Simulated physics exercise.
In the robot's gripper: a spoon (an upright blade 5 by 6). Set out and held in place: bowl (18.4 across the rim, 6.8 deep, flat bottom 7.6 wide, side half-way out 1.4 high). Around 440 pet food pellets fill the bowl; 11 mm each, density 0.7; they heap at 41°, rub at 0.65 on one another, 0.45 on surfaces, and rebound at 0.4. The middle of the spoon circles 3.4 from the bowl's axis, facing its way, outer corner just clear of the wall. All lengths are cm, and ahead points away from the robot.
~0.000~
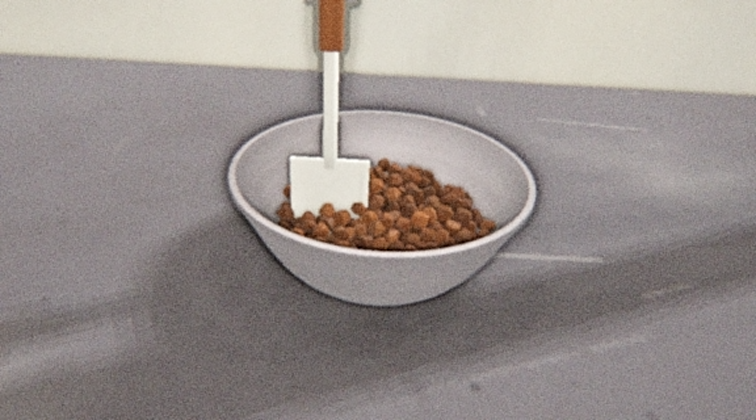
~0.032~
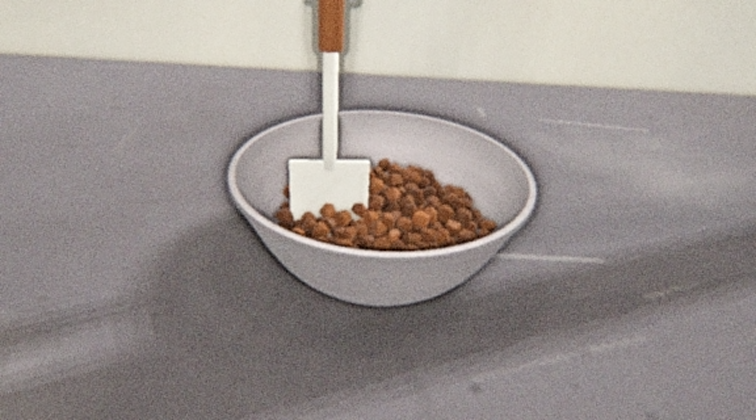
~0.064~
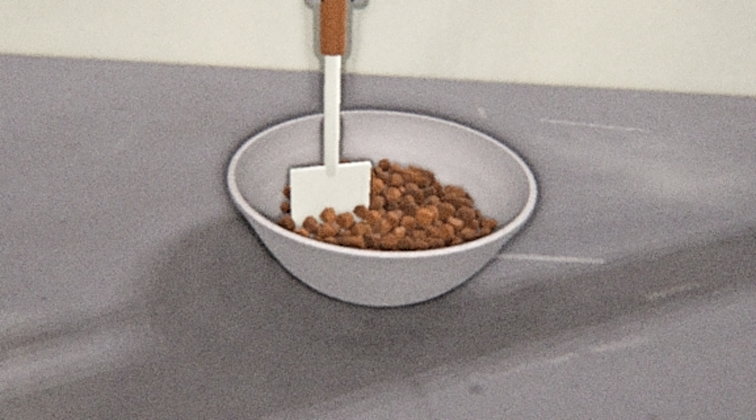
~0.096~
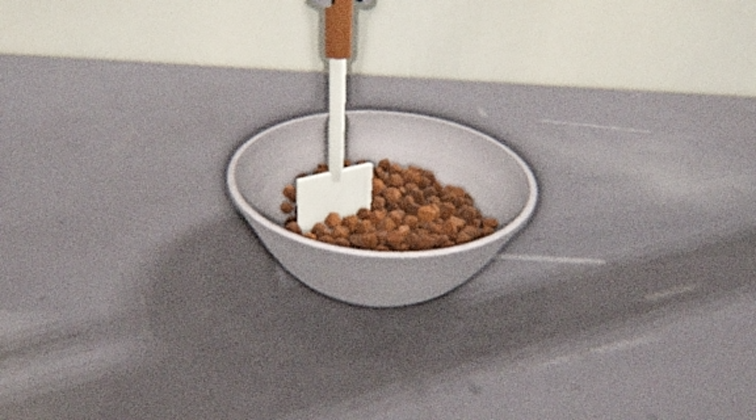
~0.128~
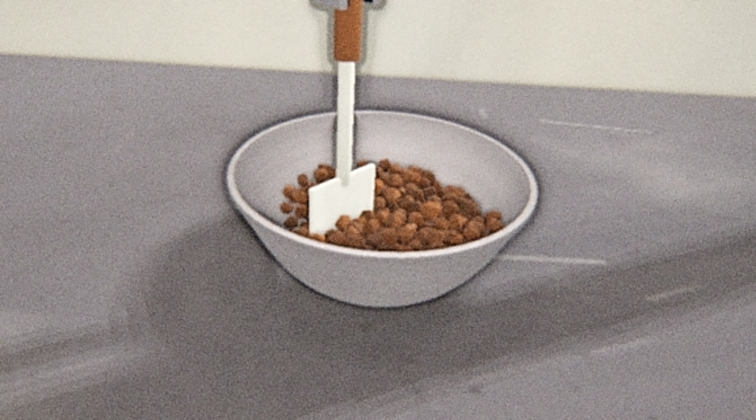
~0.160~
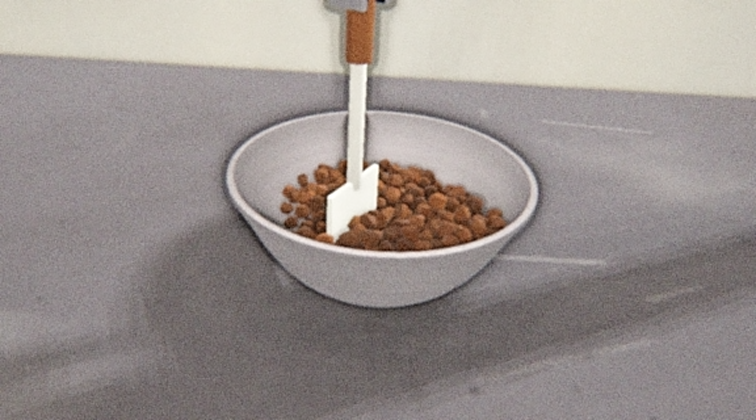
A gripper turns a white spatula through brown pellets in a bowl, moving slightly right.
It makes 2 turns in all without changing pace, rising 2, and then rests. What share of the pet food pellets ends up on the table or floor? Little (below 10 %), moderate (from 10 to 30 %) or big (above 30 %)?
On the table or floor the share is little, below 10 %.
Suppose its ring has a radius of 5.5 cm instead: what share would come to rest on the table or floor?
Then about 0 per cent.
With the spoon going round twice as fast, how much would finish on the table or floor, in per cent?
Then about 25 per cent.
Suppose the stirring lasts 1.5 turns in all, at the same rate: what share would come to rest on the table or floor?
In that case some 5 per cent.
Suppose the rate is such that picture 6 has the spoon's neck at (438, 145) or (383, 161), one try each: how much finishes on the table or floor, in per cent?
About 40 and 15 per cent.
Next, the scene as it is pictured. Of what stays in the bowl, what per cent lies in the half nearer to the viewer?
Some 55 per cent.
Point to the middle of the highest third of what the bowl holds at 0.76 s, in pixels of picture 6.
Around (300, 173).
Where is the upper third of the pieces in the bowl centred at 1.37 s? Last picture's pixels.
At about (417, 177).
After 0.76 s, 321° round, highest piece 9 above the table; 427 in the bowl, 10 on the table or floor, 3 in flight or on the tool.
After 1.37 s, 221° round, highest piece 8 above the table; 416 in the bowl, 23 on the table or floor, 1 in flight or on the tool.
After 1.87 s, 0° round, highest piece 8 above the table; 416 in the bowl, 24 on the table or floor.
After 2.57 s, 0° round, highest piece 8 above the table; 416 in the bowl, 24 on the table or floor.
In the end, 416 in the bowl, 24 on the table or floor. That is 5 % on the table or floor.
